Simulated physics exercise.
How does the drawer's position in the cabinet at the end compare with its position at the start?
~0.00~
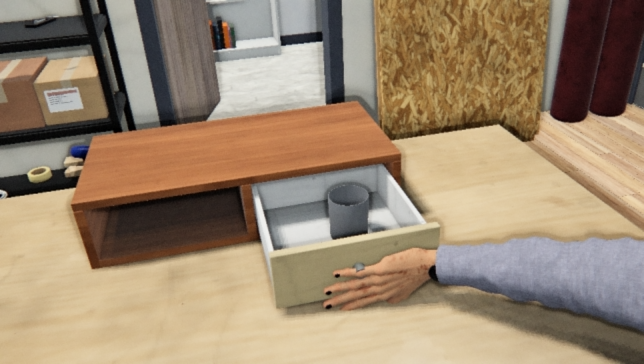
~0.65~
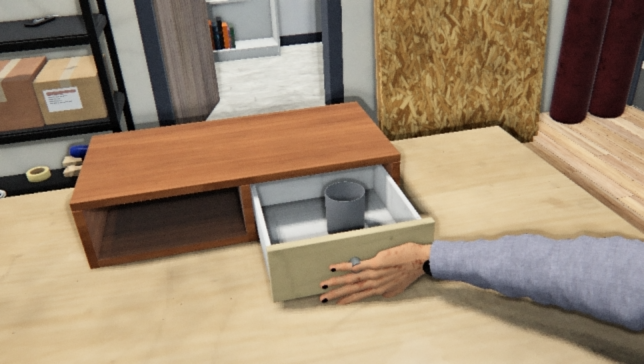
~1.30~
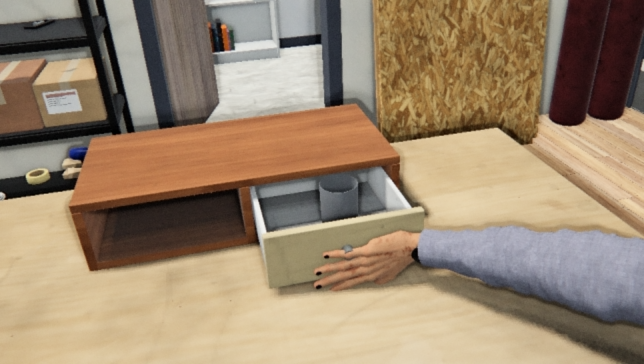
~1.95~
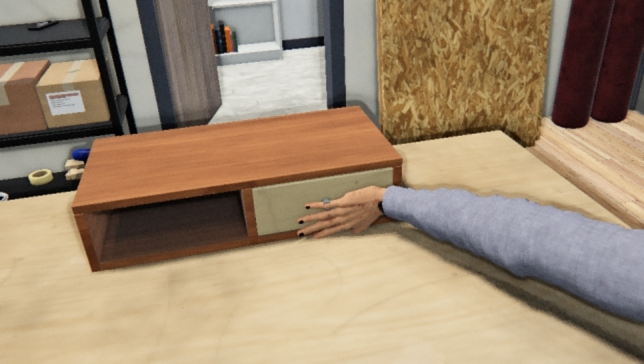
At the start the drawer is pulled out toward the viewer with its inside showing, while at the end it is pushed all the way in, with its beige front flush with the cabinet.
